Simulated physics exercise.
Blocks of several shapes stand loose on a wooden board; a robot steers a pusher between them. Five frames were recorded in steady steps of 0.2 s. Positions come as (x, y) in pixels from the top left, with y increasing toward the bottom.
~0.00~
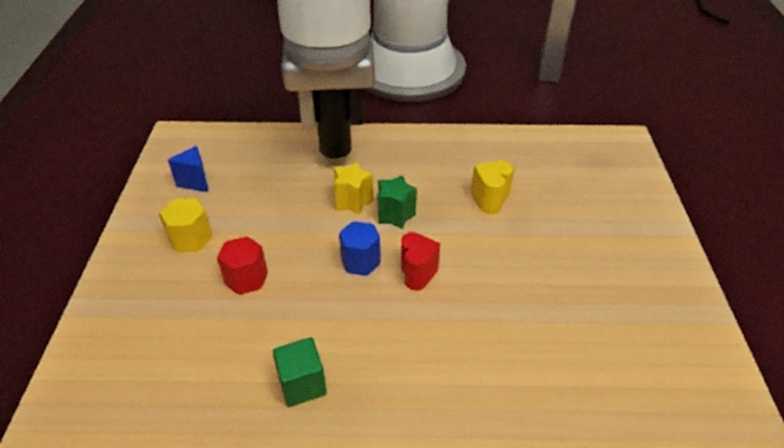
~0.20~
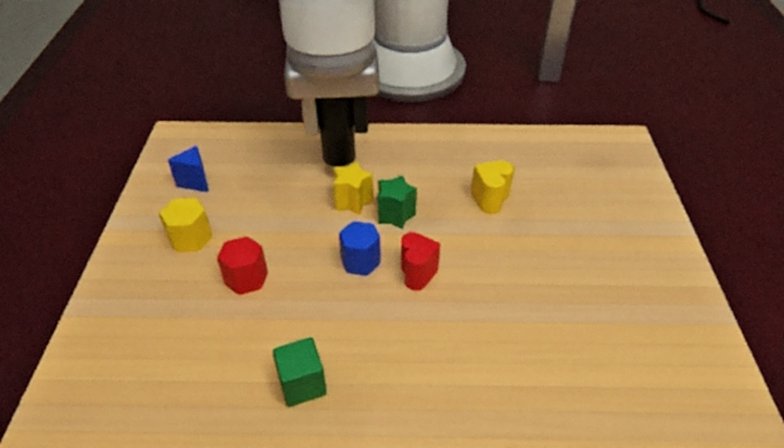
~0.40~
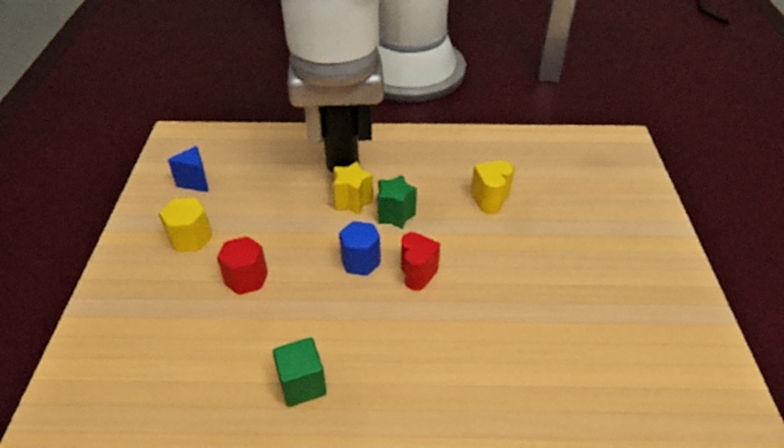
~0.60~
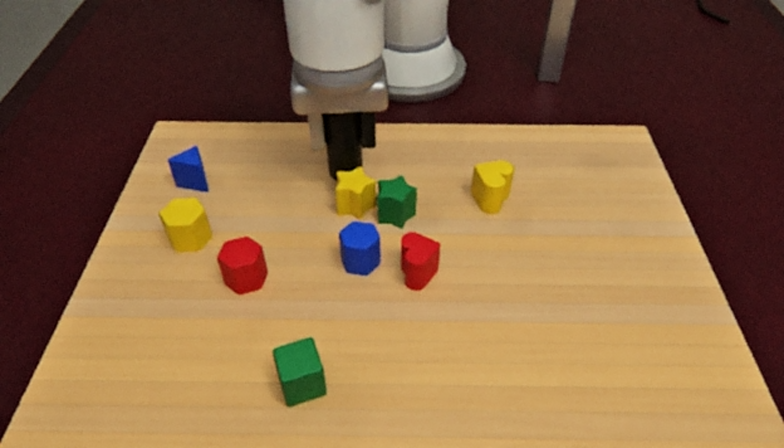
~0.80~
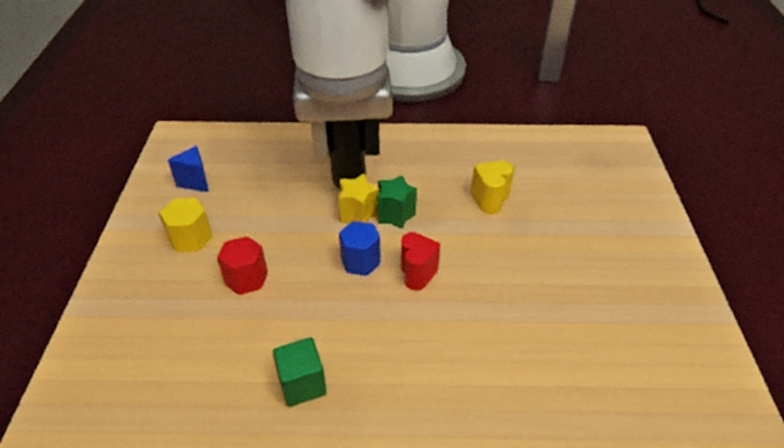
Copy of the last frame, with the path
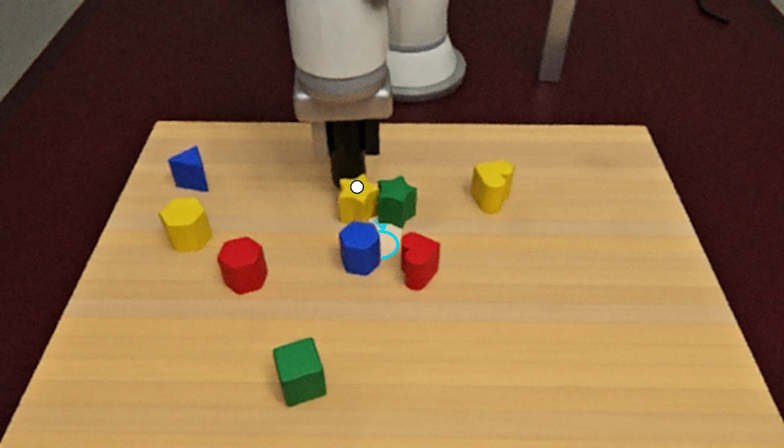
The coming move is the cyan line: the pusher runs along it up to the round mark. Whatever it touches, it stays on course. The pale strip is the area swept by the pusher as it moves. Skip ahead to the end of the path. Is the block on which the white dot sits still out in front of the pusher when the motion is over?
Short answer: Yes.
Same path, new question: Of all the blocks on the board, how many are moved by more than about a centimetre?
It displaces three or more.
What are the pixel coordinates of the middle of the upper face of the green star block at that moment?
The middle of its upper face should be somewhere near (417, 203).
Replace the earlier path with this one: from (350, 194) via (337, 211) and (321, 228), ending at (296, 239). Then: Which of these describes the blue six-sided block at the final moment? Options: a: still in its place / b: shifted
Correct choice: A.
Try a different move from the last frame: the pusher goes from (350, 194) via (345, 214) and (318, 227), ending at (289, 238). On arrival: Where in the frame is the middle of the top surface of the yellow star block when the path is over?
Most likely (354, 210).
The drawn path runs from (350, 194) via (369, 207) and (383, 224), ending at (379, 244); the dot is on the yellow star block.
The first path, step by step. Halfway along, pusher (378, 200); yellow star block (371, 210), turned 30° clockwise; blue six-sided block (359, 239); green star block (410, 196), turned 55° anticlockwise.
At the end, pusher (379, 229); yellow star block (377, 242), turned 20° clockwise; blue six-sided block (352, 264), turned 60° clockwise; green star block (417, 203), turned 80° anticlockwise; red heart block not moved.
